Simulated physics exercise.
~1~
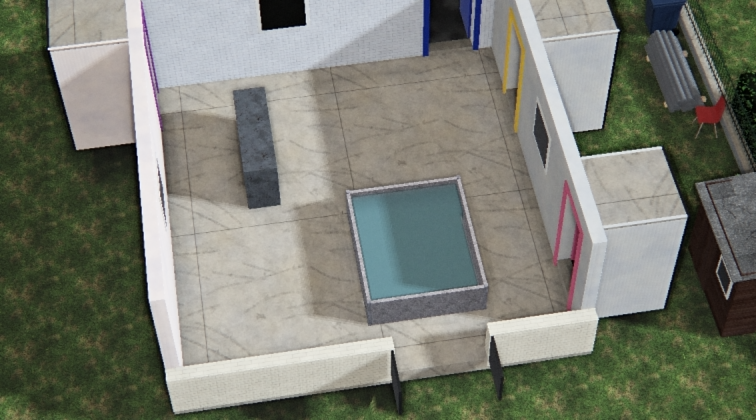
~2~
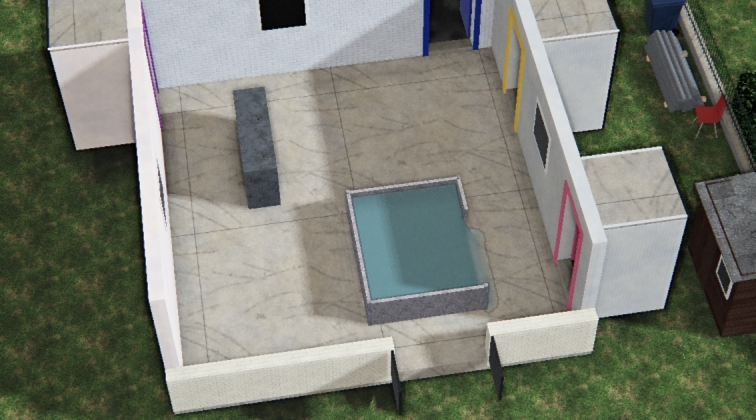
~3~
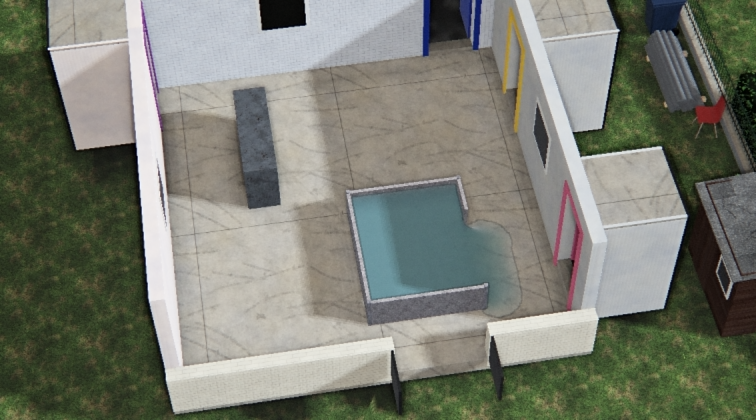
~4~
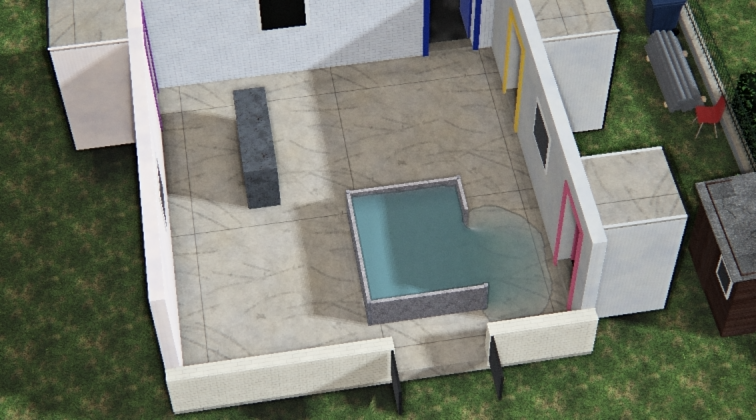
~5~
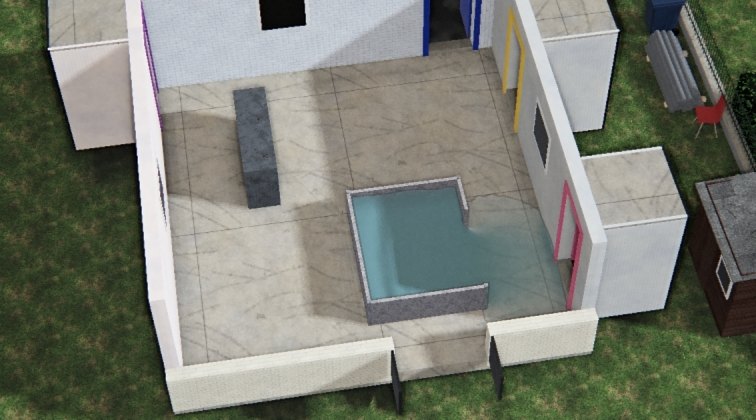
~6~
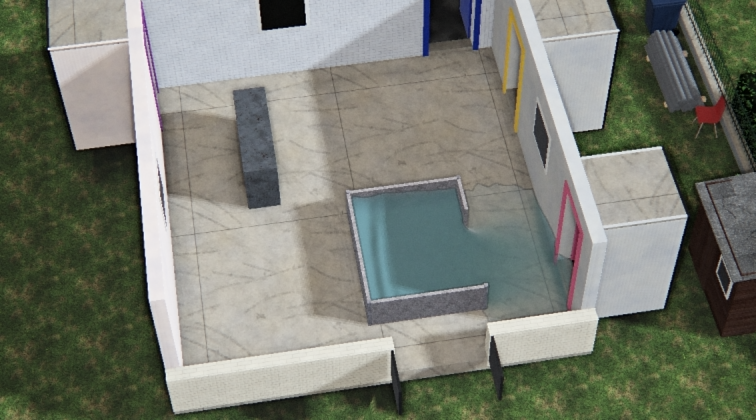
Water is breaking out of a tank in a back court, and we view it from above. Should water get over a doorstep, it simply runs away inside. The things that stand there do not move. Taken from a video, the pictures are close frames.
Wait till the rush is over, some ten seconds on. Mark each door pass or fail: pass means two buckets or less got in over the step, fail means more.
Pink door - fail, purple door - pass, yellow door - pass, blue door - fail.
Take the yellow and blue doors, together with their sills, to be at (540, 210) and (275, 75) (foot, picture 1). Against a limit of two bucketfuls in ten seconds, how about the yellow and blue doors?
Looking at it, yellow door tops the limit, and blue door fails to reach the limit.
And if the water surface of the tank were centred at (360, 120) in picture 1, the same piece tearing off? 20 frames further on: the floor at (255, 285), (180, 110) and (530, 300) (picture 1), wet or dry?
Going through them in that order: Still bare, still bare and waterlogged.
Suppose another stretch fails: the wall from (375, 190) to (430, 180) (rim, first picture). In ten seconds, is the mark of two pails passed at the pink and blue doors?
Well, pink is safe, while blue is swamped.
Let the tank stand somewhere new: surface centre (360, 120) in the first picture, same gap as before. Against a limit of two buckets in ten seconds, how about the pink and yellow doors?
Here's my take: The pink door doesn't reach it, and the yellow door gets past it.
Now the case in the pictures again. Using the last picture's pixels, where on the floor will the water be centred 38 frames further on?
That comes out near (415, 225).
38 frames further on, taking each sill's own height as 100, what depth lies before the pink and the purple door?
First around 70 percent, second around 0 percent.
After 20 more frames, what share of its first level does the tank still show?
Roughly 32 percent.
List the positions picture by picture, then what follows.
The first frame shows still water in the tank at (415, 241).
In the second frame, water pours out at (473, 263) and has run to (490, 307).
In the third frame, the front is at (505, 311), out from the gap at (473, 264).
In the fourth frame, the front is at (522, 221), out from the gap at (473, 264).
In the fifth frame, water pours out at (473, 264) and has run to (566, 302).
In the sixth frame, water pours out at (473, 264) and has run to a hidden place.
A moment on, water covers 10 % of the floor; the pink door over two buckets in, the purple door not reached, the yellow door not reached, the blue door not reached.
Next, water covers 25 % of the floor; the pink door far over two buckets in, the purple door not reached, the yellow door wet at the sill, nothing in, the blue door not reached.
Then, water covers 50 % of the floor; the pink door far over two buckets in, the purple door not reached, the yellow door wet at the sill, nothing in, the blue door under two buckets in.
Later, water covers 65 % of the floor; the pink door far over two buckets in, the purple door not reached, the yellow door wet at the sill, nothing in, the blue door over two buckets in.
In the end, water covers 90 % of the floor; the pink door far over two buckets in, the purple door wet at the sill, nothing in, the yellow door wet at the sill, nothing in, the blue door over two buckets in.
